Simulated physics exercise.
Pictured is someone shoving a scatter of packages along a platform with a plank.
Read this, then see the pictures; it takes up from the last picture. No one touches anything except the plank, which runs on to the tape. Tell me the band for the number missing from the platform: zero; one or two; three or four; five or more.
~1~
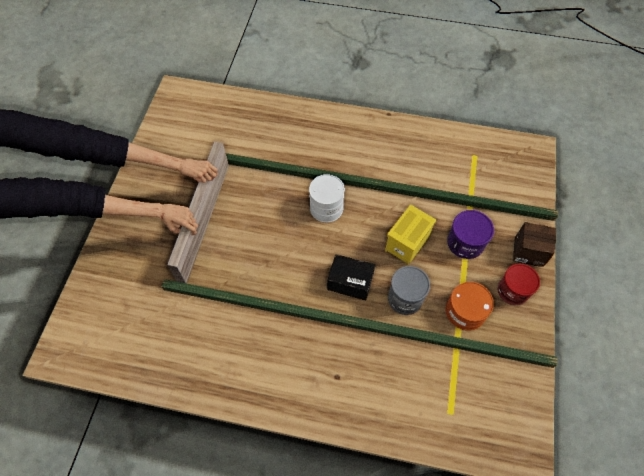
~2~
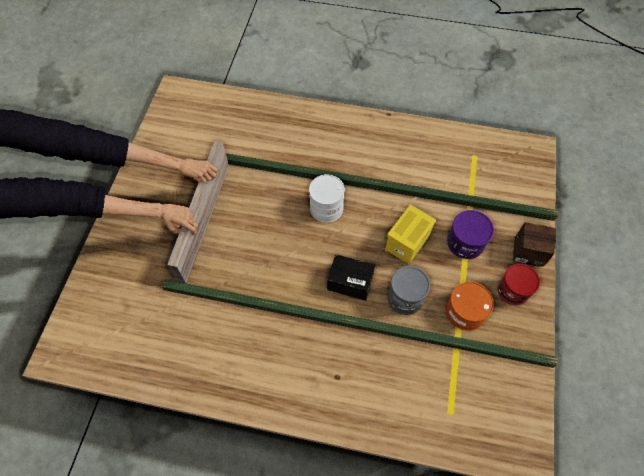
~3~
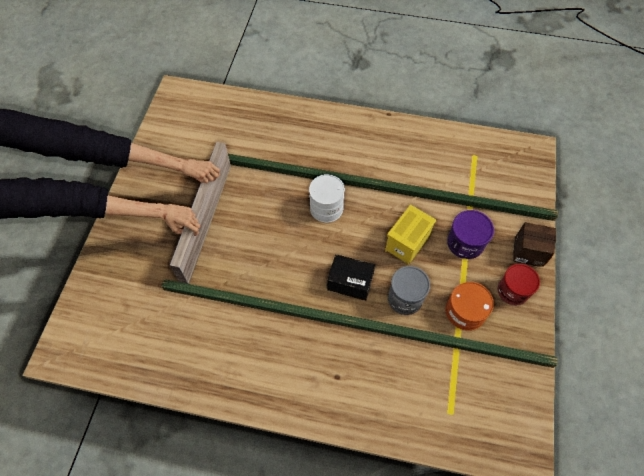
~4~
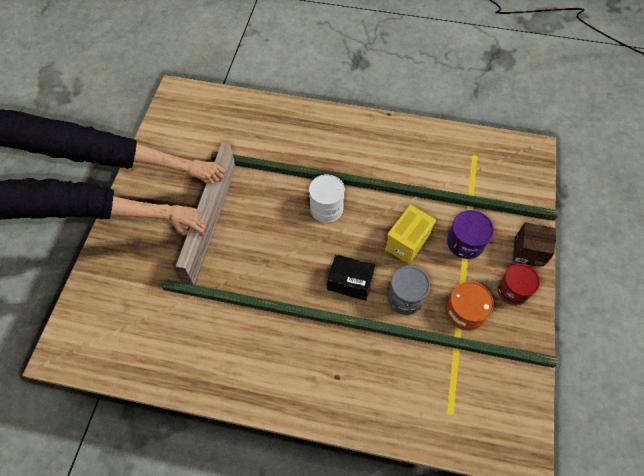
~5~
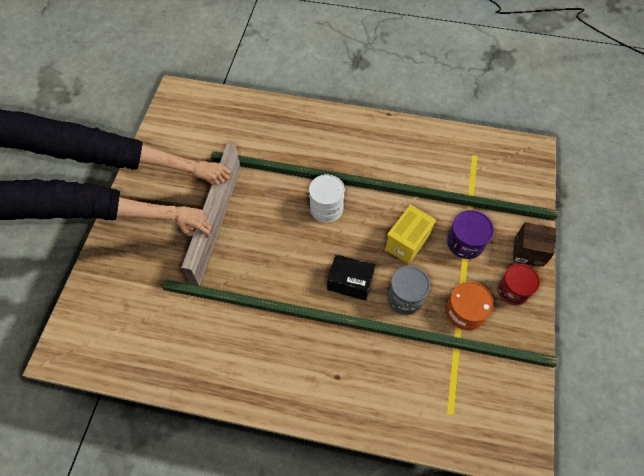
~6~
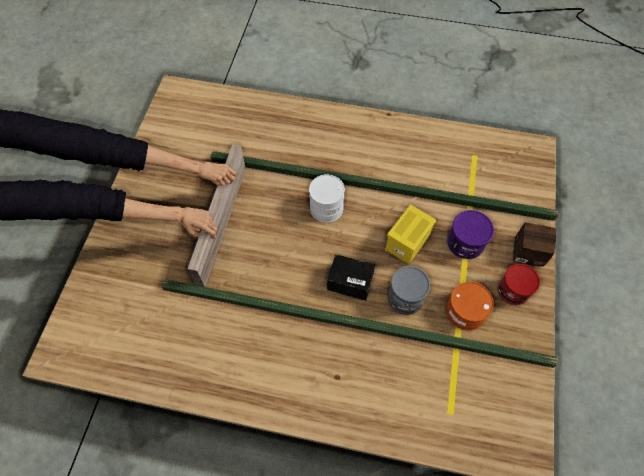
You'd find the ones that came down come in at a one or two here.
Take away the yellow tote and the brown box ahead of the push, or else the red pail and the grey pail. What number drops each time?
Count: 1 (first case); 1 (second).
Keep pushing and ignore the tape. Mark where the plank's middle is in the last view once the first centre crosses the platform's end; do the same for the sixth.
I'd say close to (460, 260), and after that close to (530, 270).
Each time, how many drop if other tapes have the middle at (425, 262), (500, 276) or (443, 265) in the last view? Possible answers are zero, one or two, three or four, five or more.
First none, then three or four, then not one.
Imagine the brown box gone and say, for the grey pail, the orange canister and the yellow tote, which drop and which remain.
I'd say the grey pail stays up there, the orange canister heads down and the yellow tote stays up there.
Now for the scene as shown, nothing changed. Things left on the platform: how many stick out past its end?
The total comes out at 0.
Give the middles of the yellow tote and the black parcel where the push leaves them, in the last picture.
Close to (494, 259); the other close to (484, 301).
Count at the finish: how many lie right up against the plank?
At rest, 3 are in contact.
Soon after, none off yet; brown box at rest near (534, 245); red pail at rest near (518, 285); orange canister at rest near (469, 306).
By the end, the number that fall off is one or two; fallen, orange canister and brown box.
